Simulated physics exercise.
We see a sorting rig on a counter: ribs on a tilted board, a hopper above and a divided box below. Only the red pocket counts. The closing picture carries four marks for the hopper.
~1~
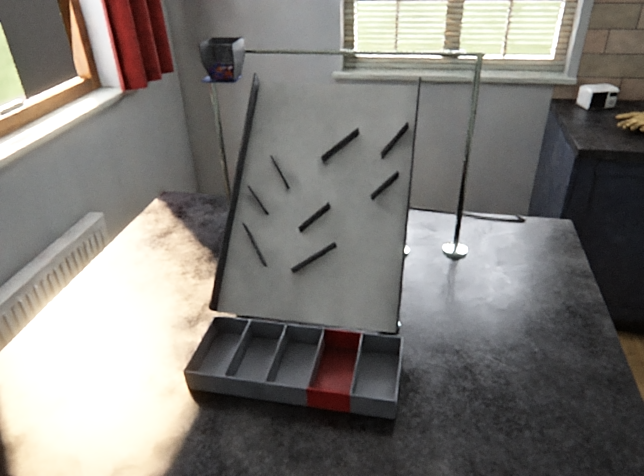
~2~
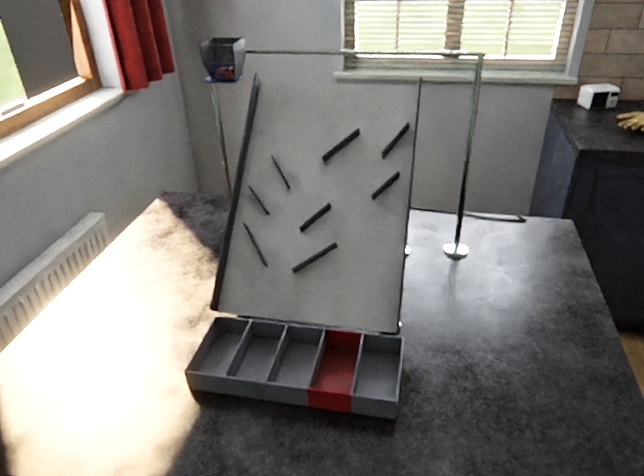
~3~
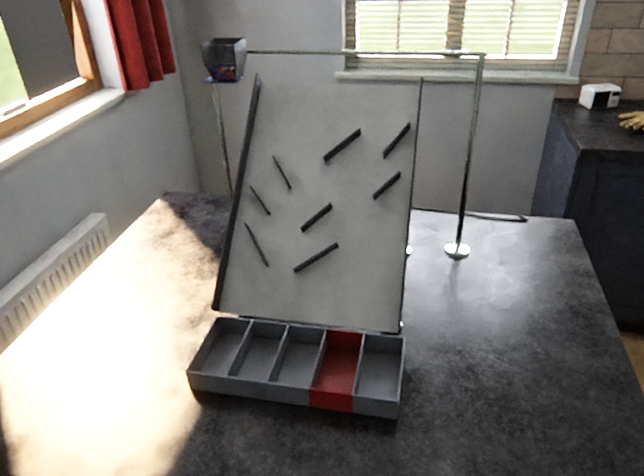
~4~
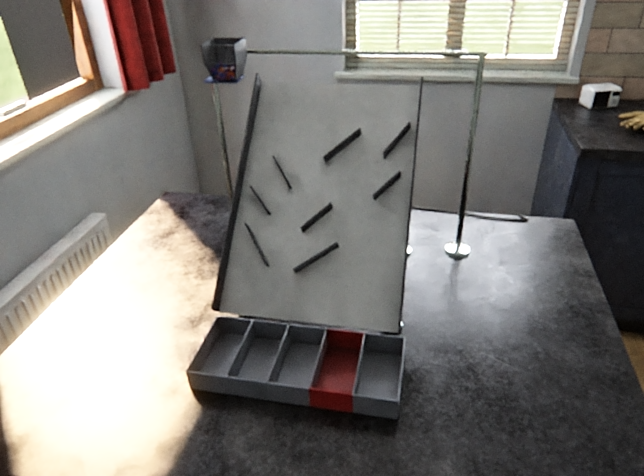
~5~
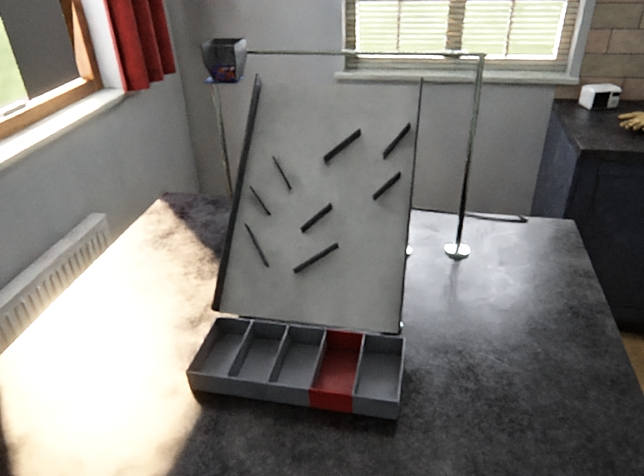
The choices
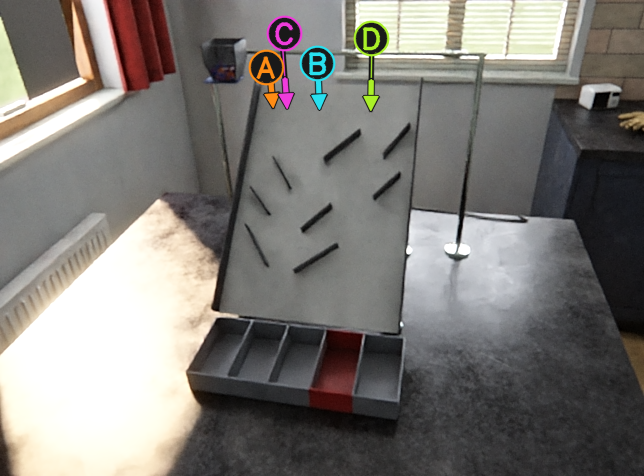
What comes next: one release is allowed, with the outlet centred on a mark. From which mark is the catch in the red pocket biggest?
Best: D.
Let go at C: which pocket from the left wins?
The second from the left.
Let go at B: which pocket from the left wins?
It is the second one.
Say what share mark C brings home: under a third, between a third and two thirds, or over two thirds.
It is under a third.
On the marked copy, mark A meets the board at (272, 102); mark B meets the board at (319, 104); mark C meets the board at (286, 103); mark D meets the board at (370, 105).
Choosing A, none in the red pocket, nearly all in other pockets.
Choosing B, none in the red pocket, nearly all in other pockets, a stray few outside the box.
Choosing C, none in the red pocket, all in other pockets.
Choosing D, about a third in the red pocket, about half in other pockets, a small part held on the board.
